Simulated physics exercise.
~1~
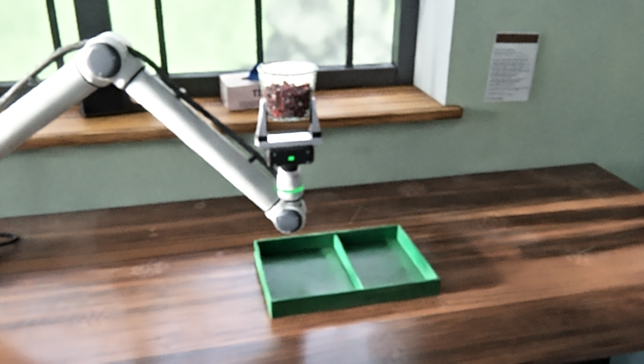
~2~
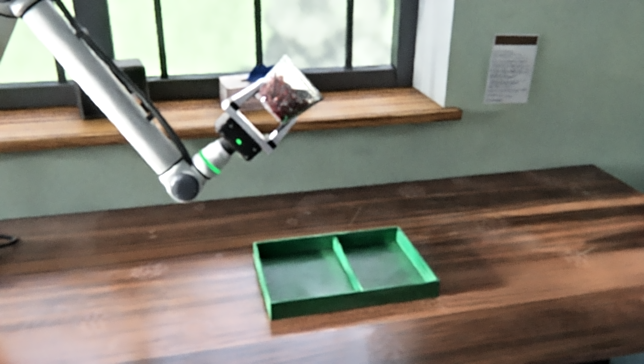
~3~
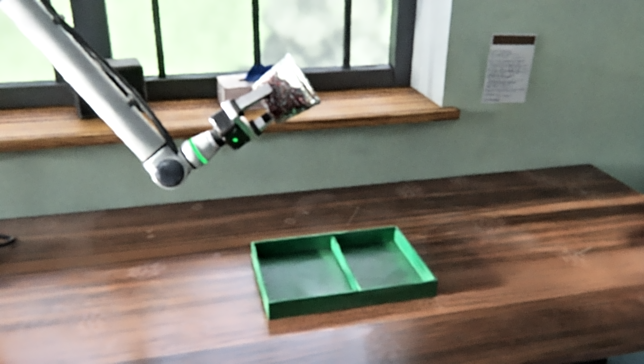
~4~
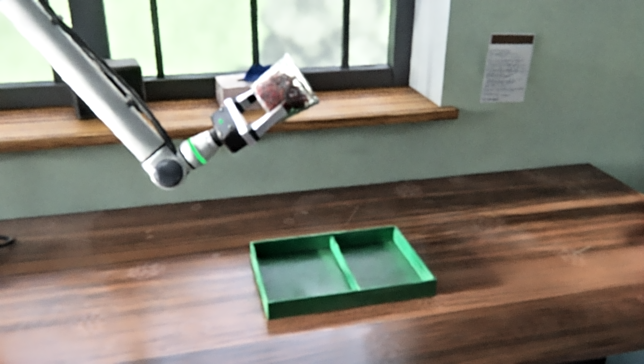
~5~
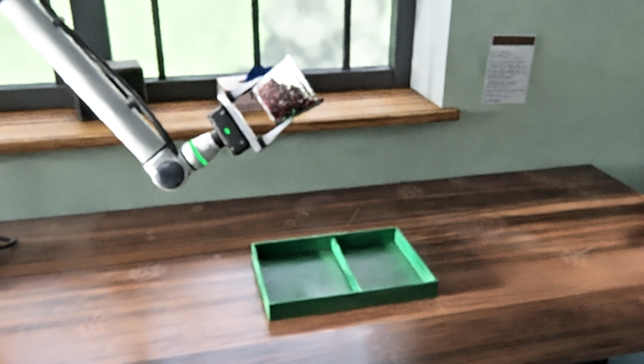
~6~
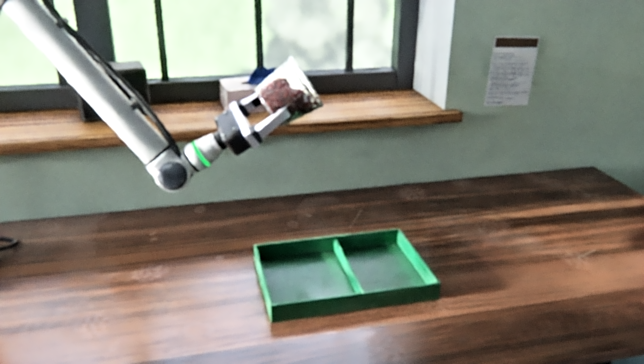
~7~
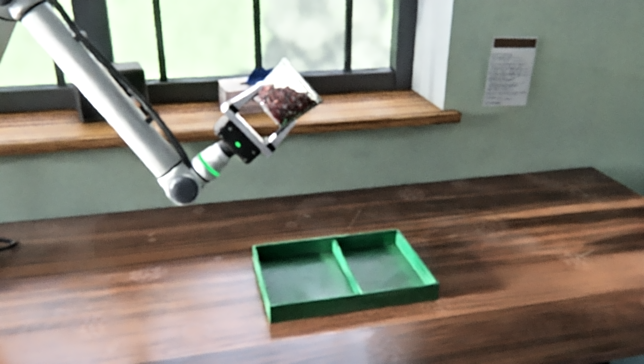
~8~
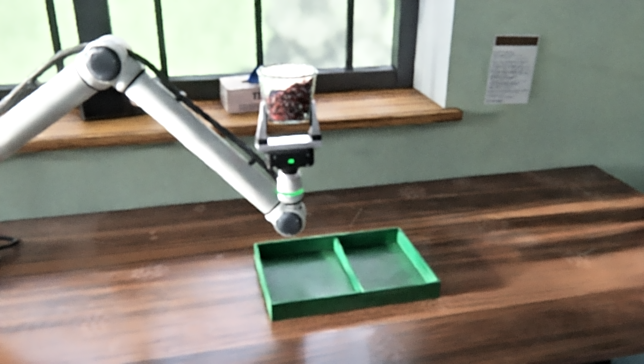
At a wooden table by a window, a robot arm tilting a clear tumbler of dark beans, twisting it, then righting it.
